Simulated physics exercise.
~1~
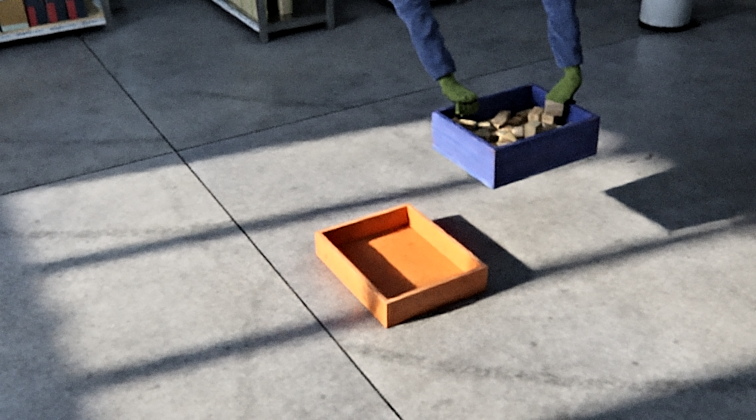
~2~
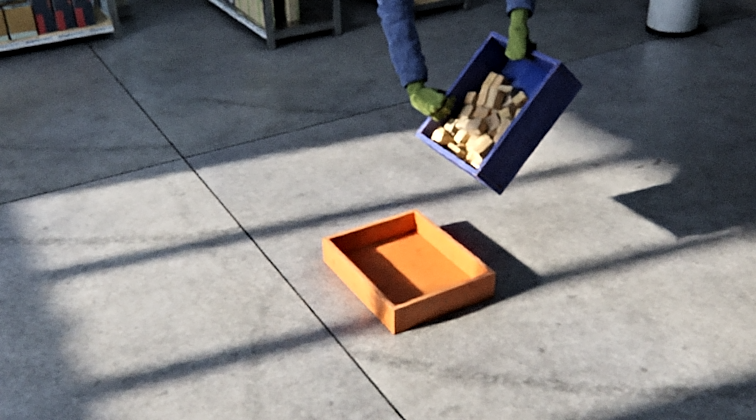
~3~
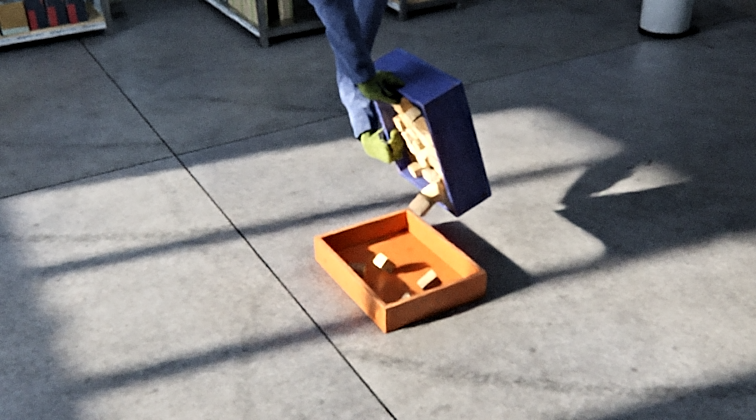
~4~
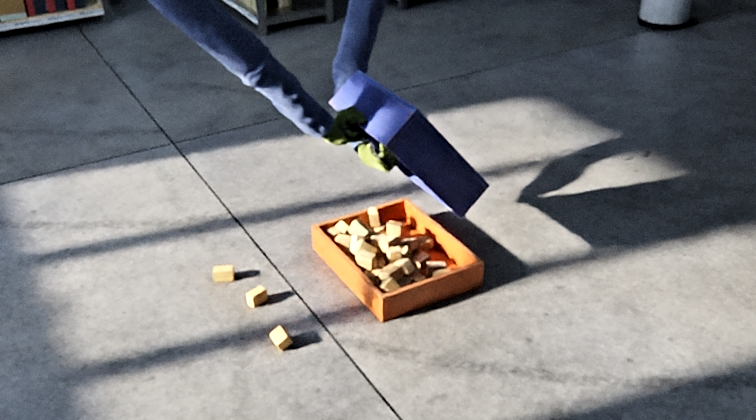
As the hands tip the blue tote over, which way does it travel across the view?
The blue tote moves to the left as it is tipped over the orange tub.
On a grey concrete floor striped with sunlight and shadow, two green-gloved hands hold a blue tote of loose wooden blocks above and to the right of an empty orange tub. The hands tip the tote, and the blocks slide toward its lower end. As it swings left and tilts past upright, the first few pieces drop into the tub. The tote turns over further and many more blocks tumble out. By the end a jumbled pile fills much of the orange tub, while three blocks lie on the floor to its left.
